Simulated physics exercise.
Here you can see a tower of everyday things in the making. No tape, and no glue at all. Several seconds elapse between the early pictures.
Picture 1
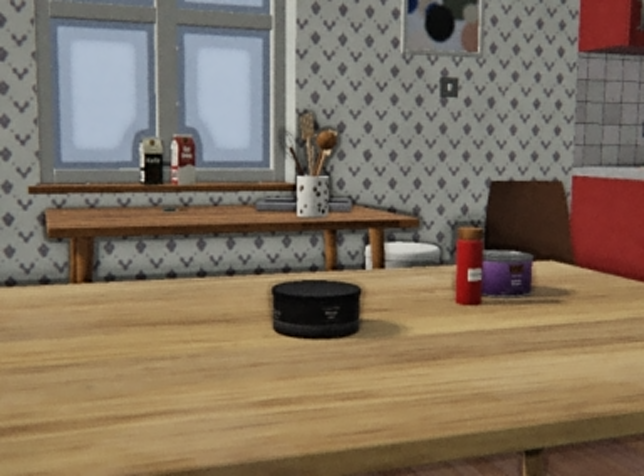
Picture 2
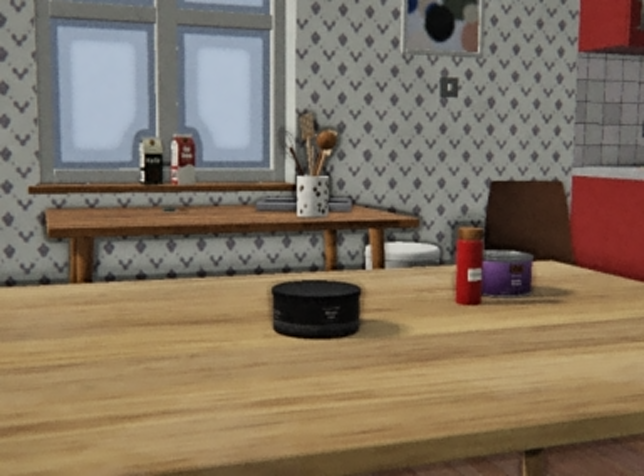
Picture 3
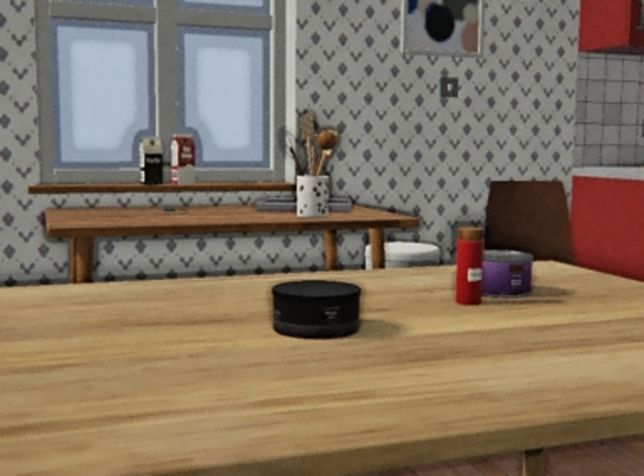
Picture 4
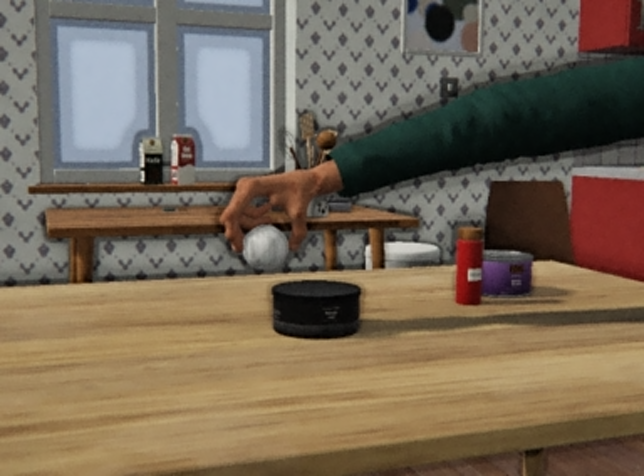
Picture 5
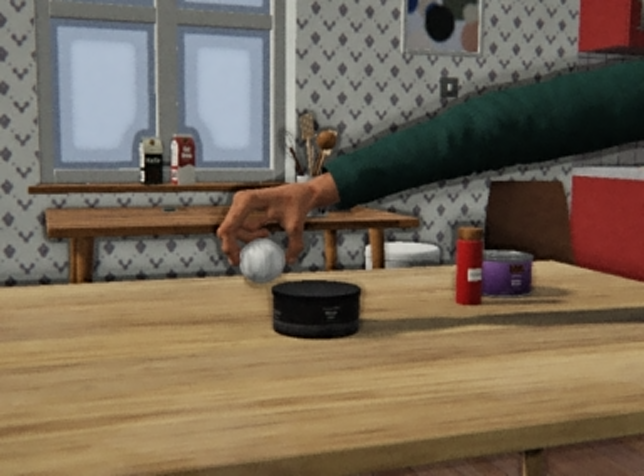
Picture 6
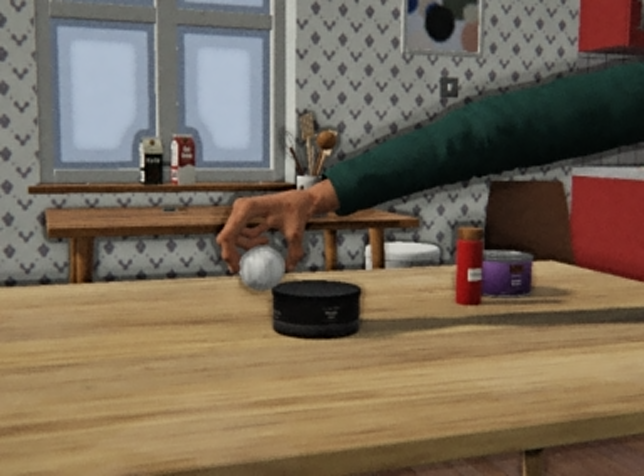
A hand in a dark green sleeve appears from the right holding a white onion, lowers it slightly beside a black tub on the wooden table, and keeps it there, while the red shaker and purple tub stay still.
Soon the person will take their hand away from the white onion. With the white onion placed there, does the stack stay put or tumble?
It tumbles.
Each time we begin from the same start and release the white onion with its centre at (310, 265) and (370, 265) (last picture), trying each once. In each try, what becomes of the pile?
In the first case the pile remains standing, while in the second it collapses.
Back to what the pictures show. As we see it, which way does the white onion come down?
It goes leftward.
Then, 0.20 s later than the last frame, white onion moved a little near (254, 280).
Then, 0.30 s later than the last frame, white onion now fallen.
Then, 1.00 s later than the last frame, nothing new.
Then, 2.30 s later than the last frame, white onion resting near (237, 313).
When it is over, fallen, white onion; the other 3 as before. End places, in pixels of the last picture, white onion near (237, 313). The pile gives way.
